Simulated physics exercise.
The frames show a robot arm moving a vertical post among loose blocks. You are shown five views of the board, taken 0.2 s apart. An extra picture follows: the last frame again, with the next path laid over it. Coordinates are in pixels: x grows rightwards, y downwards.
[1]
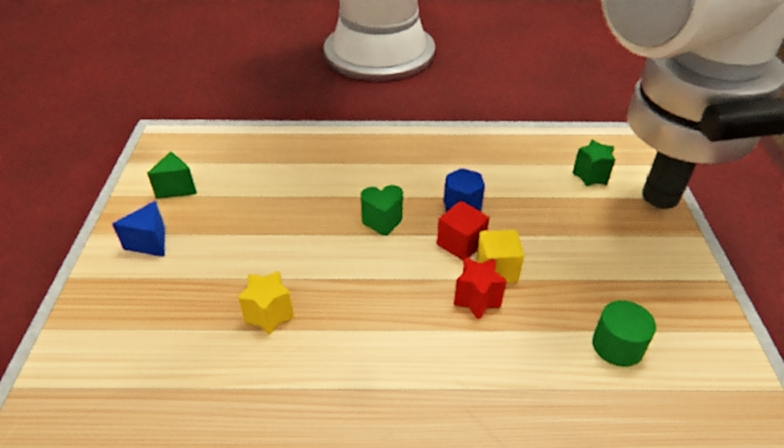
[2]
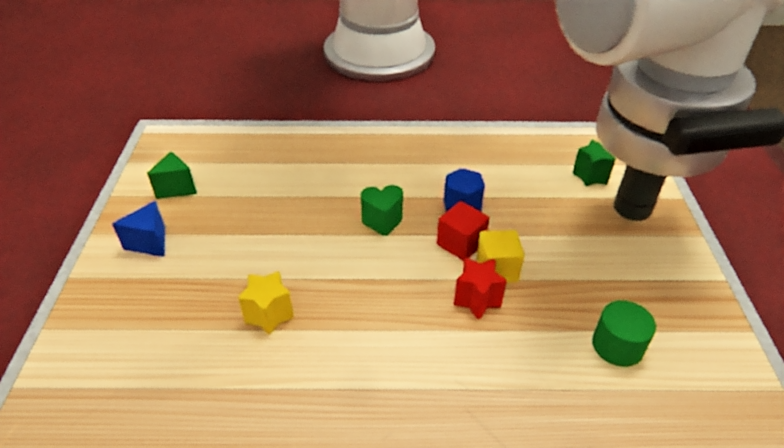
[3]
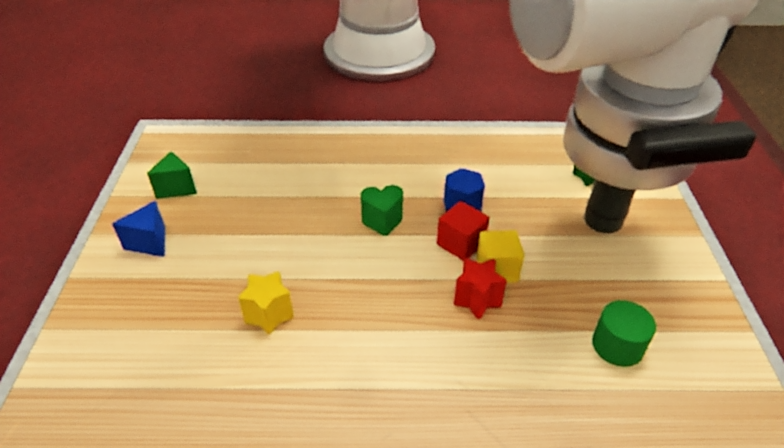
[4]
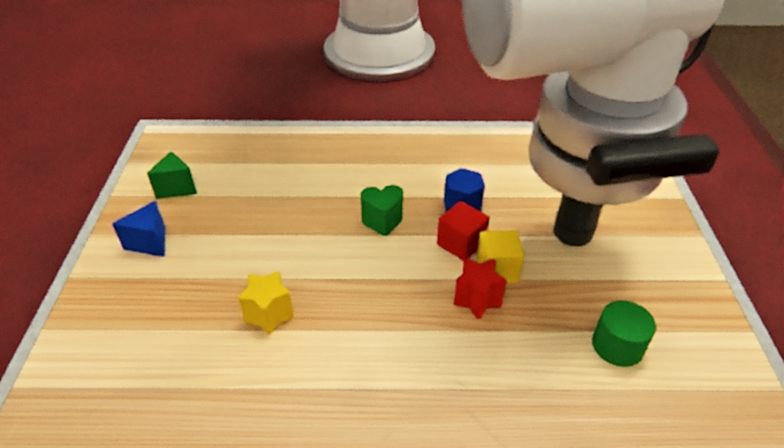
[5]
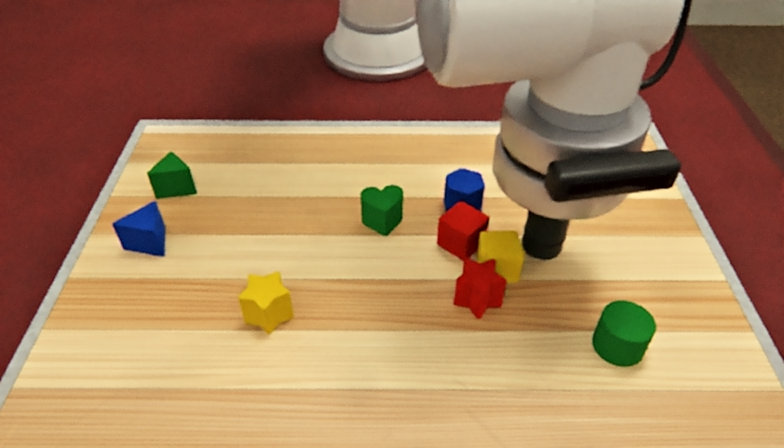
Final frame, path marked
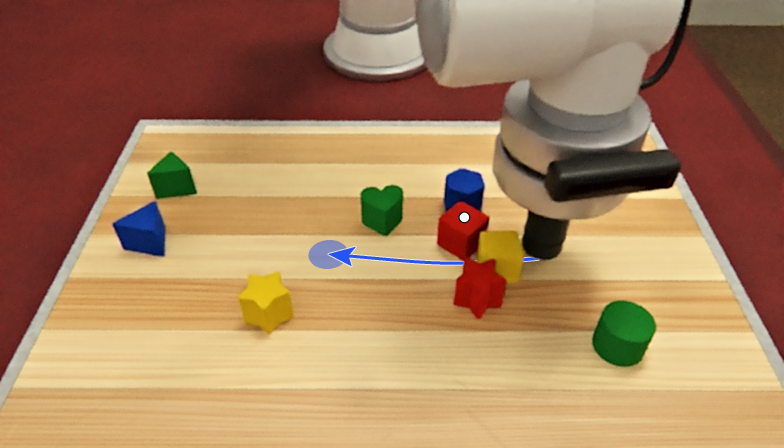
A white robot arm with a dark vertical post hangs over the right side of a pale striped wooden board on a red surface, seen from a fixed, raised view. Green and blue triangular blocks and a yellow star sit left, a green heart and a blue, red and yellow cluster near the middle, a green star and cylinder right. The arm steadily slides the post leftward and slightly nearer, close beside the yellow block, while the blocks stay still.
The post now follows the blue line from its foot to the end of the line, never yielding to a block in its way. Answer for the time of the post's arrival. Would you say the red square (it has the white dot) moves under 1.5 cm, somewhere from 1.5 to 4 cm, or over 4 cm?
Shift of 1.5 to 4 cm.
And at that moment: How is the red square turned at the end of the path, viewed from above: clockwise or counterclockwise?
Clockwise, from overhead.
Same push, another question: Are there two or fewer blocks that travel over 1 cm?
No, that is not what happens.
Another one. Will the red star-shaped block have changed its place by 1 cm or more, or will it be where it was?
Here the red star-shaped block moves off its spot.
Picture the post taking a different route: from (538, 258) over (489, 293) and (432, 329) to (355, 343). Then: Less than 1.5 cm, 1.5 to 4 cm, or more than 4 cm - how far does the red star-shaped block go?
Range: Over 4 cm.
The line goes from (538, 258) through (433, 263) to (328, 254); the dot is on the red square.
What follows on the original path. One third of the way, post at (470, 252); red square at (450, 213), turned 30° clockwise; red star-shaped block at (471, 285), turned 40° anticlockwise; yellow square at (443, 257), turned 50° anticlockwise.
Two thirds of the way, post at (398, 249); red square at (443, 209), turned 50° clockwise; red star-shaped block at (471, 285), turned 40° anticlockwise; yellow square at (421, 266), turned 80° anticlockwise.
At the end, post at (327, 243); green heart-shaped block unmoved; red square at (443, 209), turned 50° clockwise; red star-shaped block at (471, 285), turned 40° anticlockwise; yellow square at (421, 266), turned 80° anticlockwise.
